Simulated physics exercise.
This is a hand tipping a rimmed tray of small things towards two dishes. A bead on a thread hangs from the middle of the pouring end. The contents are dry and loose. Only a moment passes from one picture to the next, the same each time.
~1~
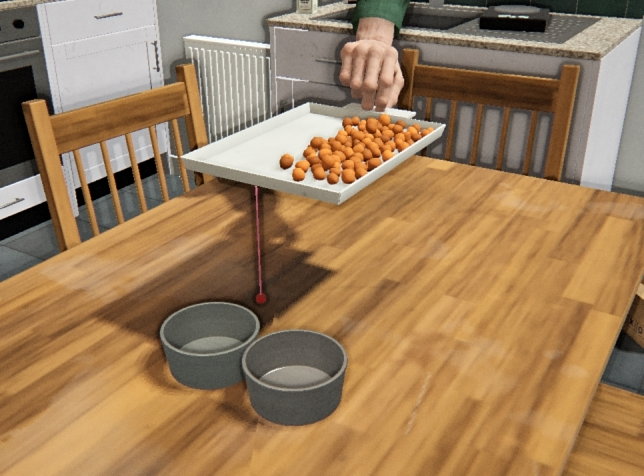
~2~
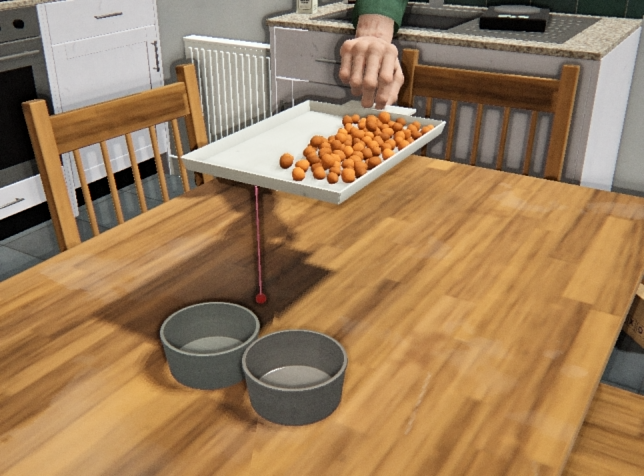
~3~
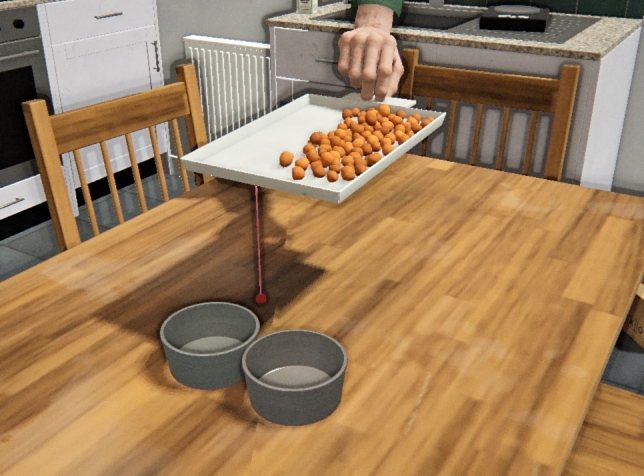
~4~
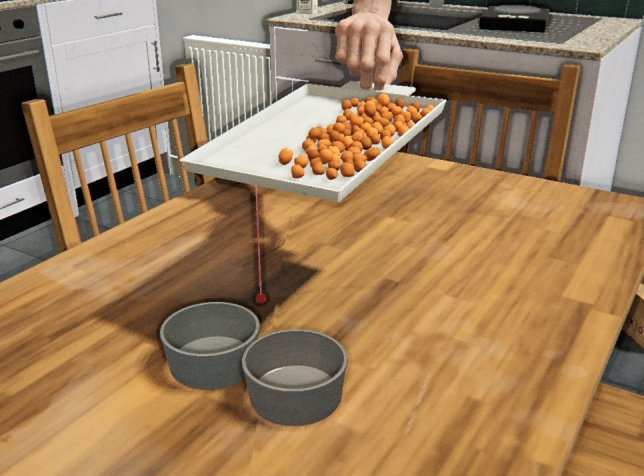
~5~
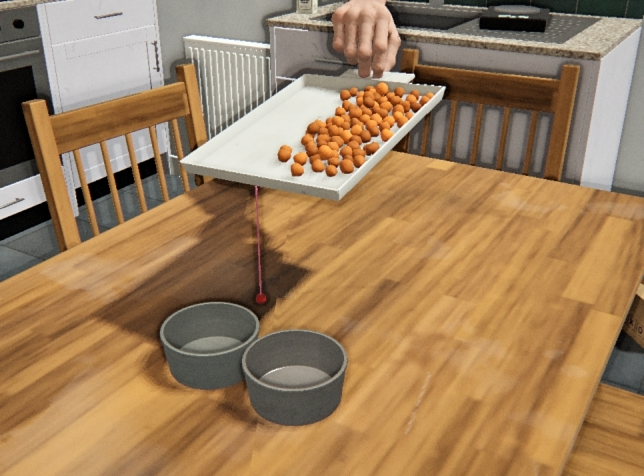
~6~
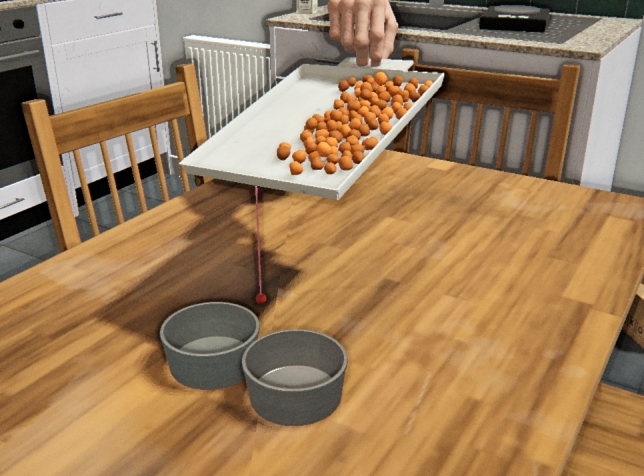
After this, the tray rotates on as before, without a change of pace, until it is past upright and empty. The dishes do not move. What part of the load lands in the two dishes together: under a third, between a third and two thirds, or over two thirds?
Caught overall: Between a third and two thirds.
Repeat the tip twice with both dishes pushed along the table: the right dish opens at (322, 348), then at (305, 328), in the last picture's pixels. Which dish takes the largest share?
At the first place left, at the second the left dish.
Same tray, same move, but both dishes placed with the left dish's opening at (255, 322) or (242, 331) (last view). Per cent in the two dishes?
In turn 20 and 30 in a hundred.
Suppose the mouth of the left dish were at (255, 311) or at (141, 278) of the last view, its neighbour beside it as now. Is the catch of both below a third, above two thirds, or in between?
In turn: Under a third; one to two thirds.
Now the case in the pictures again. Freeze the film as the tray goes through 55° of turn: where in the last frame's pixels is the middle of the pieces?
Around (255, 146).
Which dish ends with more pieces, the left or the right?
That is the dish on the left.
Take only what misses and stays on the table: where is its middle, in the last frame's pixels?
Around (133, 362).
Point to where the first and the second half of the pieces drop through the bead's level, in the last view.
At about (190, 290), then at (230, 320).
Shortly afterwards, tray tipped steeply; all but a few on the tray; only a few in the left dish; only a few in the air.
Next, tray tipped right over; all but a few on the tray; only a few in the left dish; only a few outside both; only a few in the air.
Some moments later, tray tipped past a quarter turn; a little in the right dish; near half in the left dish; near half outside both.
In the end, tray tipped past a quarter turn; a little in the right dish; near half in the left dish; near half outside both.
